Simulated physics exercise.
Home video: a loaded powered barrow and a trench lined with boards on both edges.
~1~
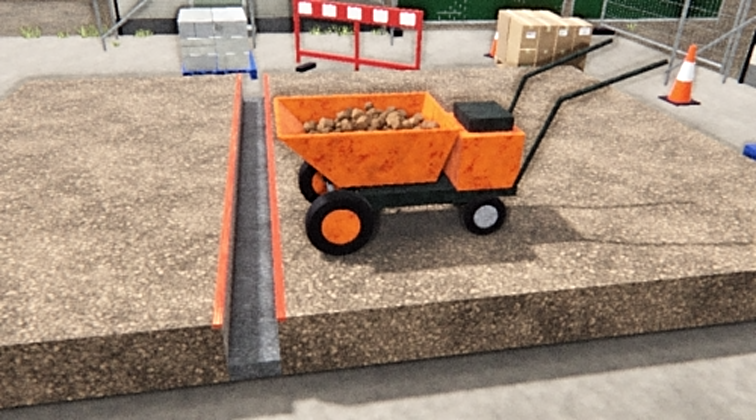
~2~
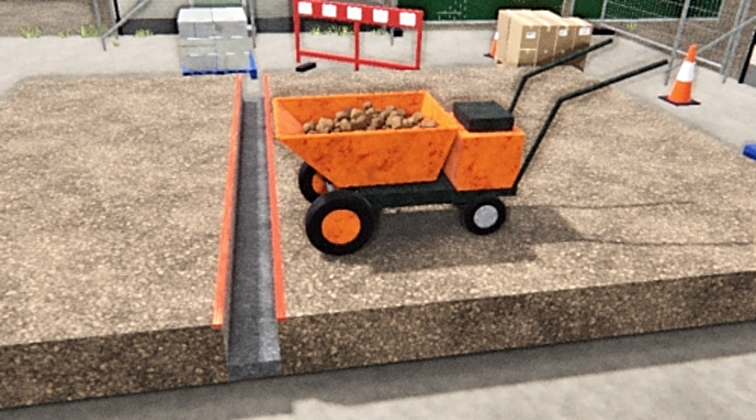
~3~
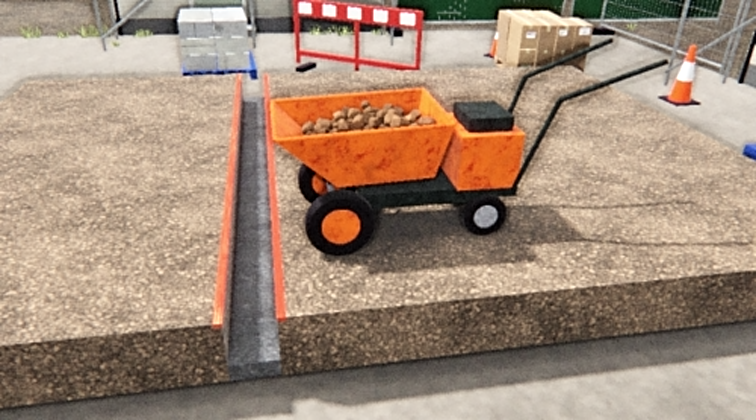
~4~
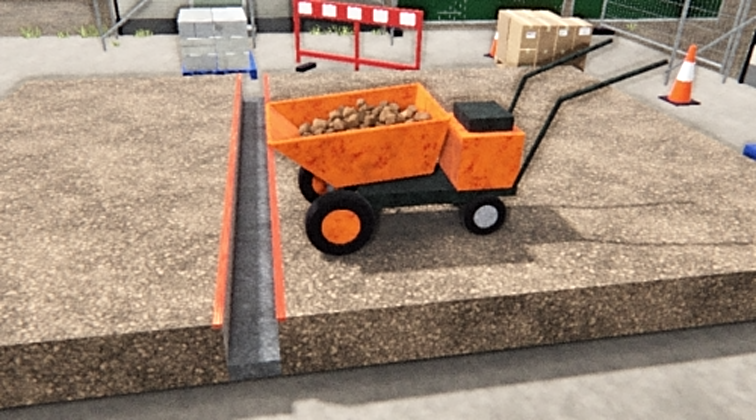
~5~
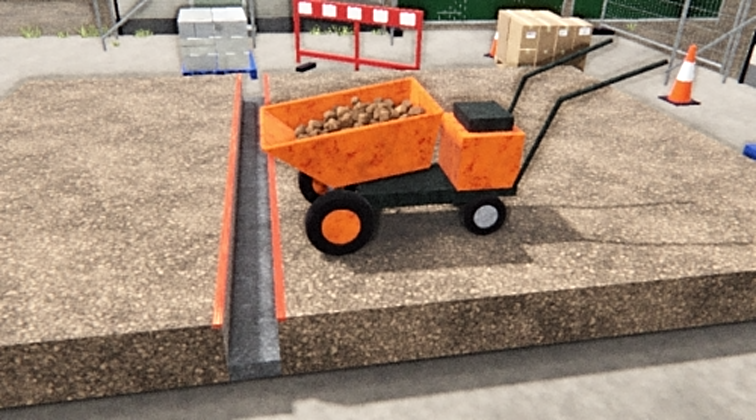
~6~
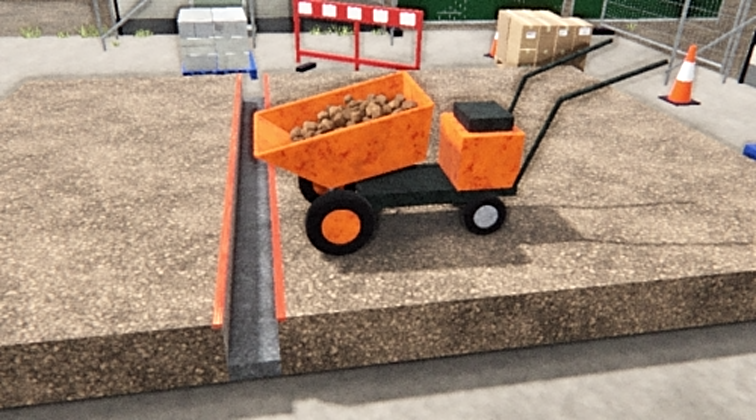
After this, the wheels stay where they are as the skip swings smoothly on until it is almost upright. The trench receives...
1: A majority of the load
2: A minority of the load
2.
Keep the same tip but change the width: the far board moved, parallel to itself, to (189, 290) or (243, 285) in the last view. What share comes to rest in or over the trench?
The share would be 70 % first and 0 % second.
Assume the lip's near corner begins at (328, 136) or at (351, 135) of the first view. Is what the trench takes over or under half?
So the first stop would give past the halfway mark, while the second would give past the halfway mark.
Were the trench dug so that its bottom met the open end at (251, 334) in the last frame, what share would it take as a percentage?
About 0 per cent.
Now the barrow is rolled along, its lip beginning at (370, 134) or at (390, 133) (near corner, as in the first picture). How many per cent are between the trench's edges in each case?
The shares come out close to 60 and 50 per cent, in that order.
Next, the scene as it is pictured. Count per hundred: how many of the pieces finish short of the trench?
0 percent.
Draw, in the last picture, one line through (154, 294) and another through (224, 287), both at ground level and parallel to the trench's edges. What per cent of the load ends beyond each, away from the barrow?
In turn 40 and 70 in a hundred.
Soon after the last picture, skip tipped steeply; all in the skip.
A little later, skip tipped steeply; most in the skip; a stray few in or heaped over the trench; a small part beyond it; a stray few falling.
Later still, skip tipped right over; about a quarter in the skip; a stray few in or heaped over the trench; most beyond it.
By the end, skip tipped right over; about a quarter in the skip; a stray few in or heaped over the trench; most beyond it.
